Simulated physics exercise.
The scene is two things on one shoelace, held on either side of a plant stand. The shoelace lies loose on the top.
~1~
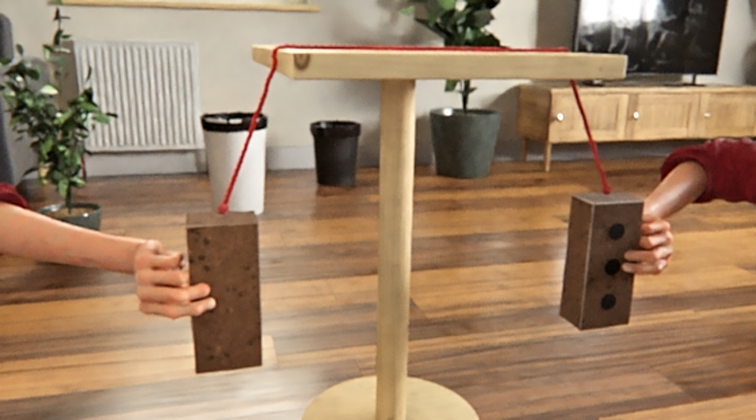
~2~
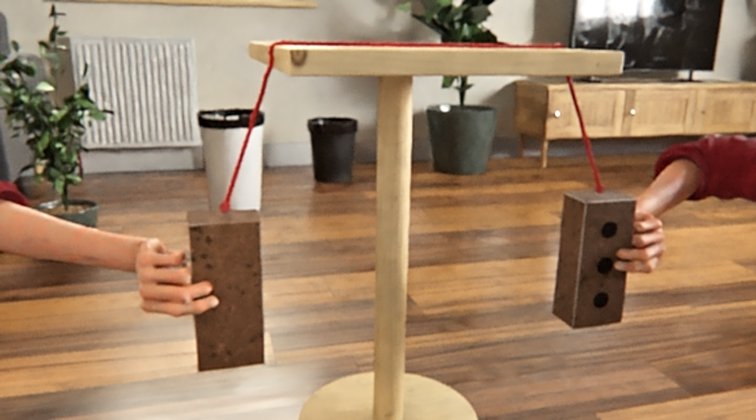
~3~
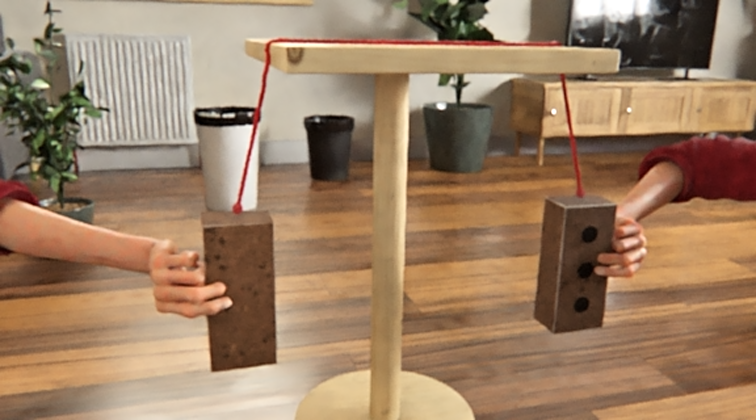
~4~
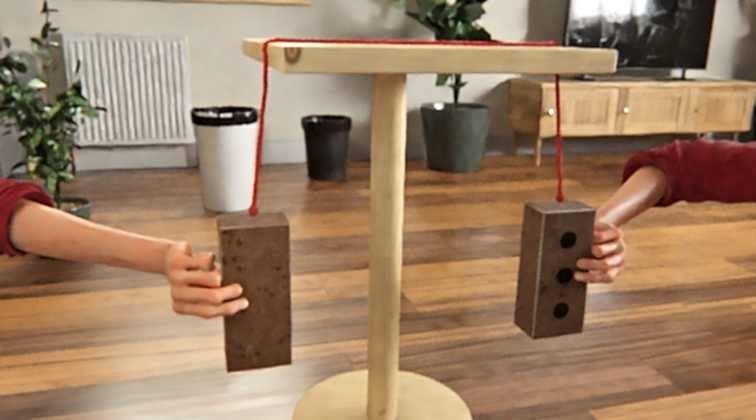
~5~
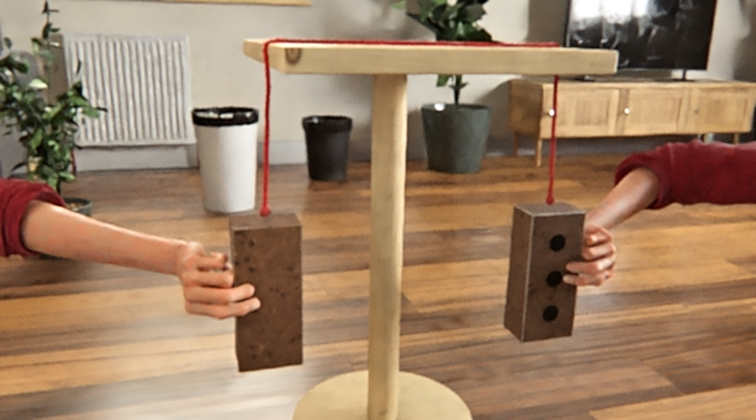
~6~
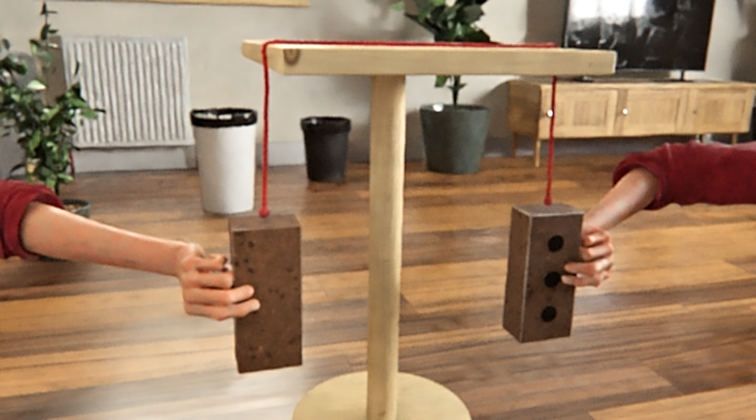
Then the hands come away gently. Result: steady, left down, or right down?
Steady.
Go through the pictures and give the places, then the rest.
Left brick (226, 291); right brick (601, 260); shoelace over the top (434, 50), in the first frame.
Left brick (227, 290); right brick (593, 259), in the second frame.
Left brick (240, 290); right brick (574, 263), in the third frame.
Left brick (255, 292); right brick (553, 269), in the fourth frame.
Left brick (267, 292); right brick (543, 272), in the fifth frame.
Left brick (266, 293); right brick (542, 272); shoelace over the top (424, 45), in the sixth frame.
Then, 0.40 s after the last picture, left brick hanging as before near (274, 292); right brick hanging as before near (536, 272).
Then, 0.94 s after the last picture, left brick hanging as before near (272, 292); right brick hanging as before near (537, 272).
Then, 1.46 s after the last picture, left brick hanging as before near (271, 292); right brick hanging as before near (538, 272).
At rest, left brick hanging as before near (278, 291); right brick hanging as before near (531, 273). The shoelace keeps its balance.
